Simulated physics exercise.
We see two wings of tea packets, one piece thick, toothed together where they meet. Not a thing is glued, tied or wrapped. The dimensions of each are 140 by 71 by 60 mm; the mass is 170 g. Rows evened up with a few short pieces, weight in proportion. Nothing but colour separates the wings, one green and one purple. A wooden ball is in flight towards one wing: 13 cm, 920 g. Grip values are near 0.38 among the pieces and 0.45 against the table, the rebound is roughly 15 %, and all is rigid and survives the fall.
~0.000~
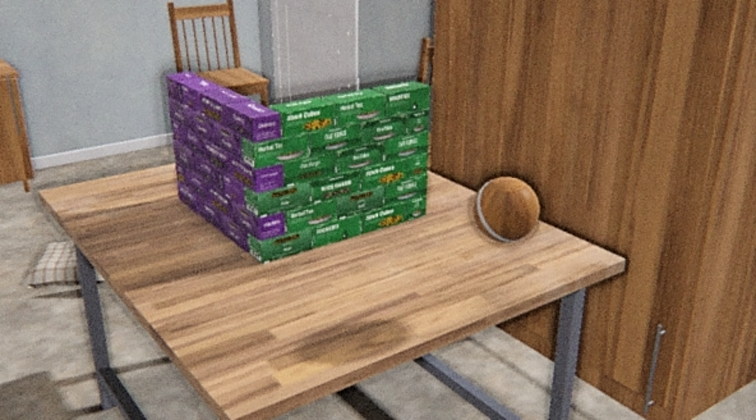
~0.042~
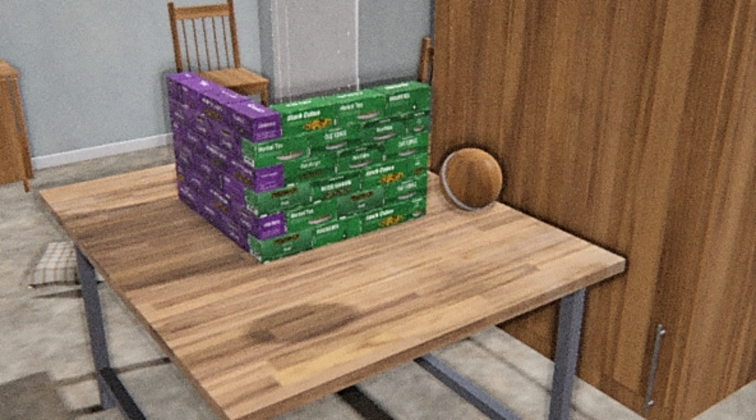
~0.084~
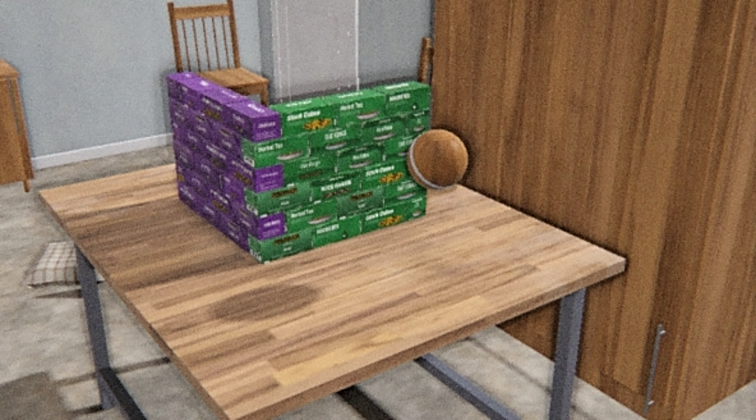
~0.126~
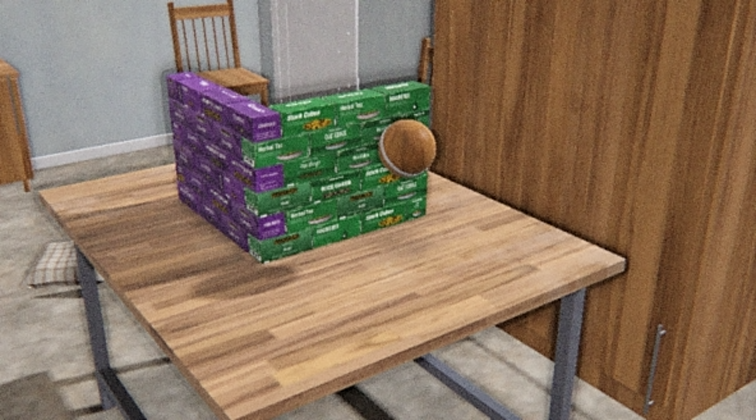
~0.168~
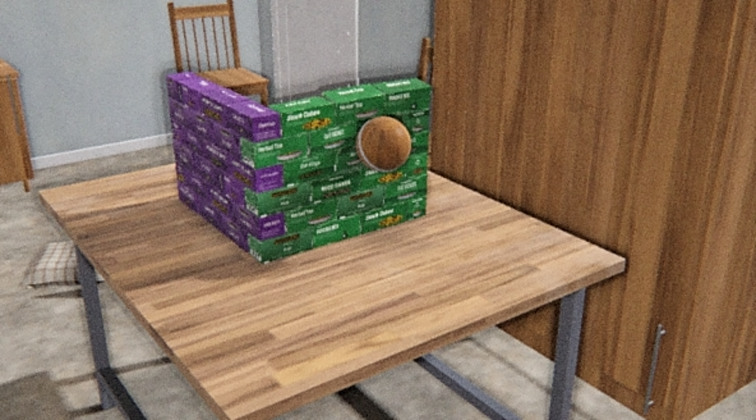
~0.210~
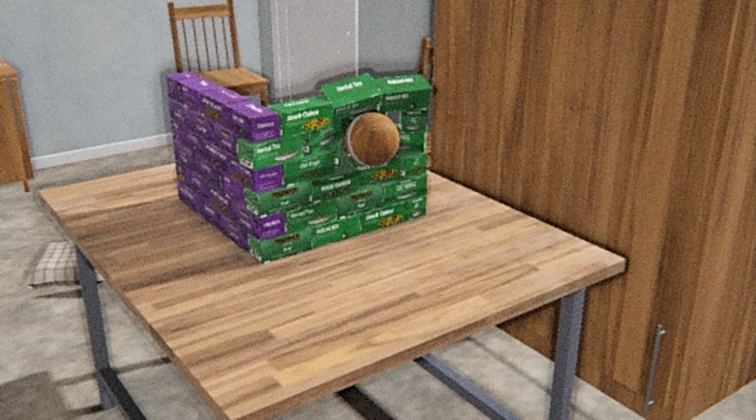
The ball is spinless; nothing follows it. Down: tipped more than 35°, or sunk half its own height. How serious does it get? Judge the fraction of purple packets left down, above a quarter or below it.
The fraction is below a quarter.
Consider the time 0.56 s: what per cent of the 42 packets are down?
20 %.
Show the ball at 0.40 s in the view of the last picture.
Look close to (344, 162).
By 0.28 s, ball still moving; none of the 21 purple packets down (2 of 42 in all colours); top purple packet moved 5 mm; top green packet on its side.
By 0.40 s, ball still moving; none of the 21 purple packets down (5 of 42 in all colours); top purple packet moved 6 mm; top green packet on its side.
By 0.56 s, ball still moving; none of the 21 purple packets down (9 of 42 in all colours); top purple packet moved 5 mm; top green packet on its side.
By 0.82 s, ball still moving; none of the 21 purple packets down (10 of 42 in all colours); top purple packet moved 6 mm; top green packet on its side.
When it is over (1.6 s), ball rolling away; none of the 21 purple packets down (10 of 42 in all colours); top purple packet moved 6 mm; top green packet on its side. That is 0 per cent. In pixels of the last frame, middles, top purple packet near (250, 122), top green packet near (310, 197).
